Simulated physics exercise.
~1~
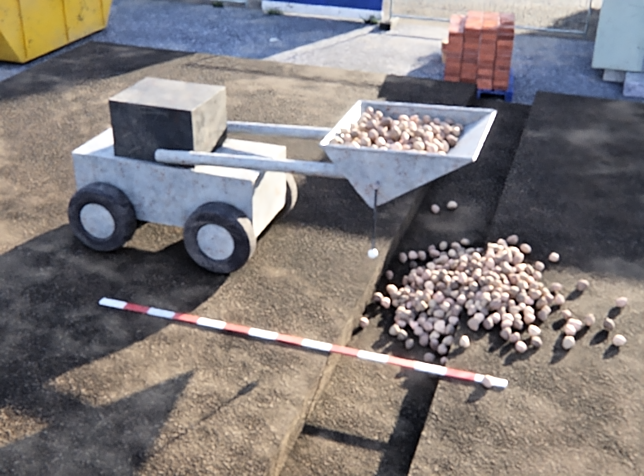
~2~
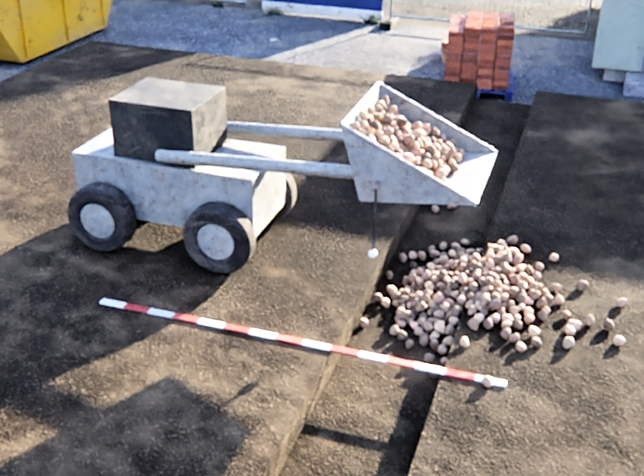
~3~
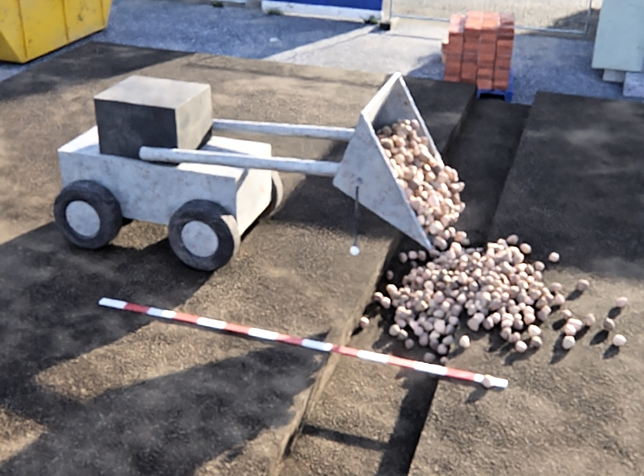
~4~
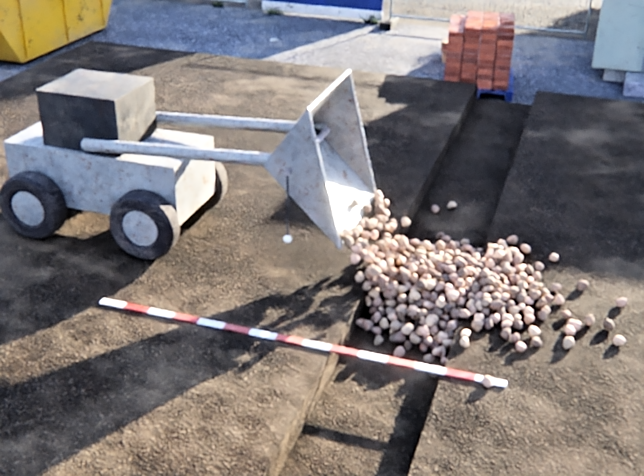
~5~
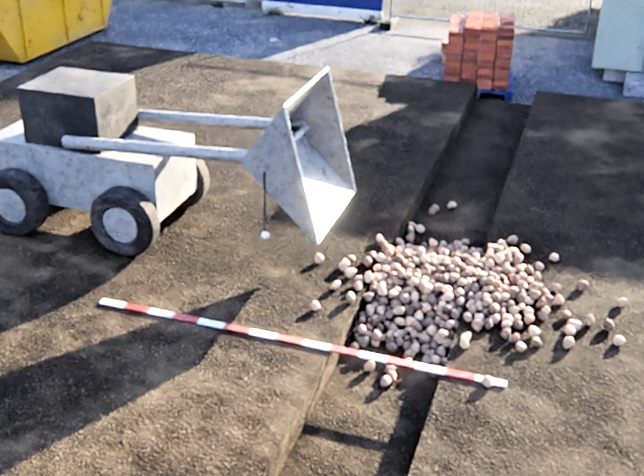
The footage shows a small grey loader tipping its raised bucket of rounded cobbles onto an existing heap while backing away to the left. The bucket ends empty, with most stones piled in and across the trench, some scattered beyond it and a few short of it.
